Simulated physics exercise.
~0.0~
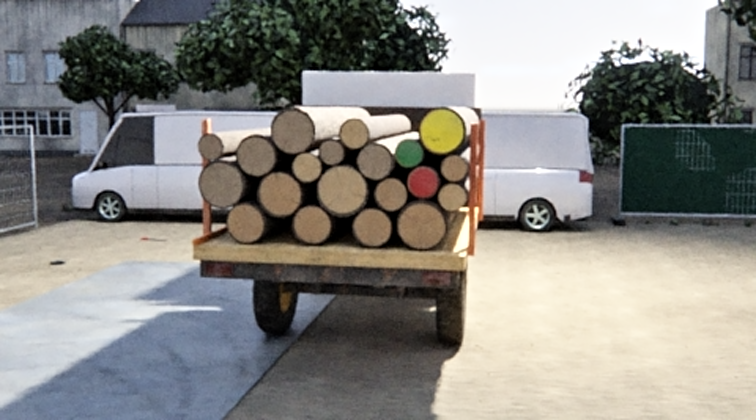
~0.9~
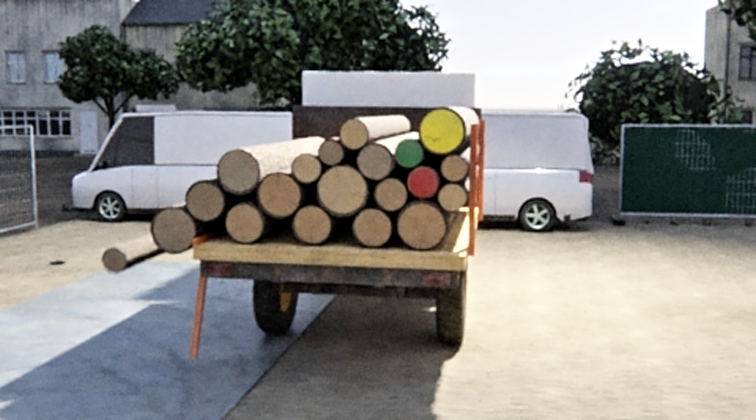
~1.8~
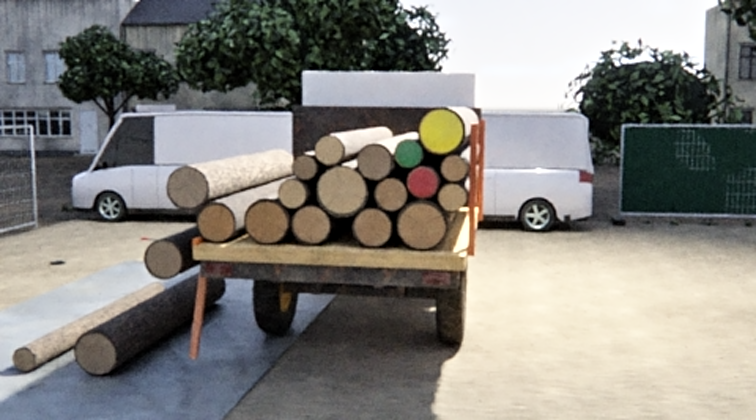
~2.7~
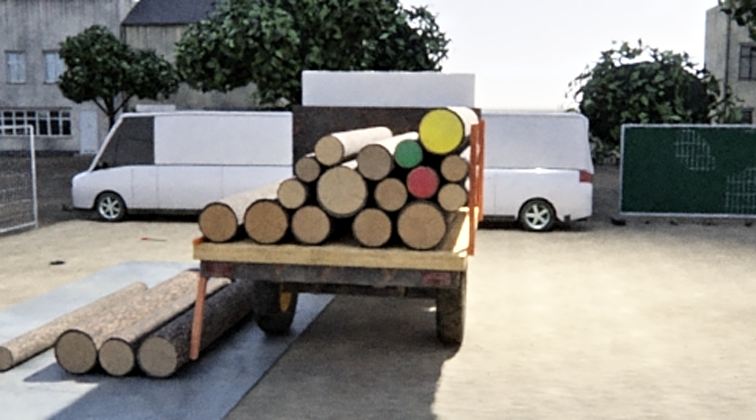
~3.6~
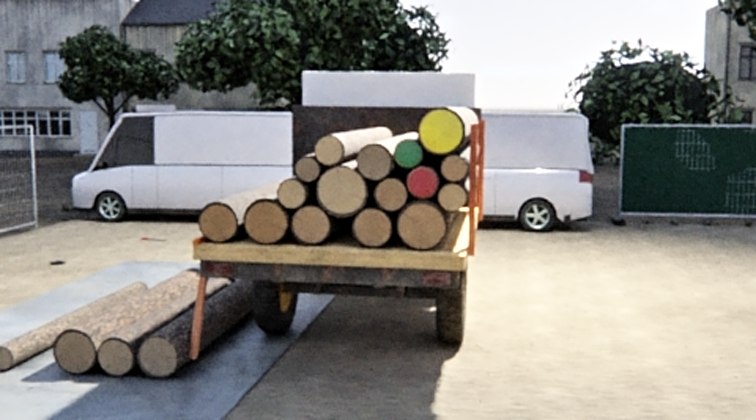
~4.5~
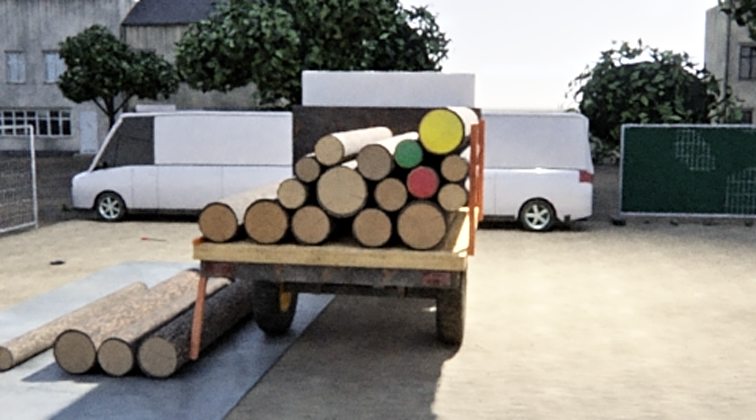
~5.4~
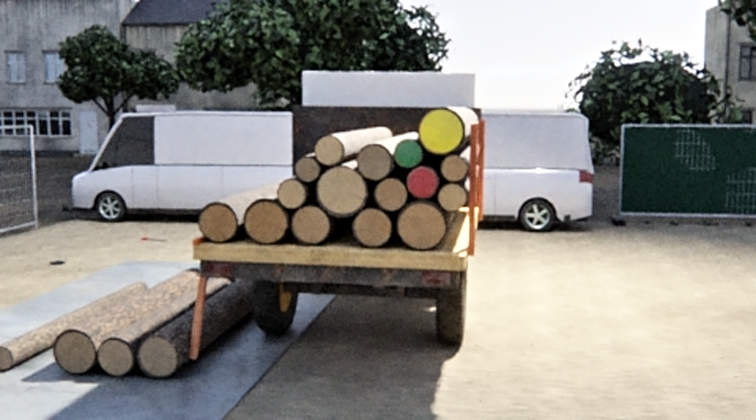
Parked flatbed lorry dropping its left posts and spilling four logs to the ground, the green, yellow and red ones staying aboard.
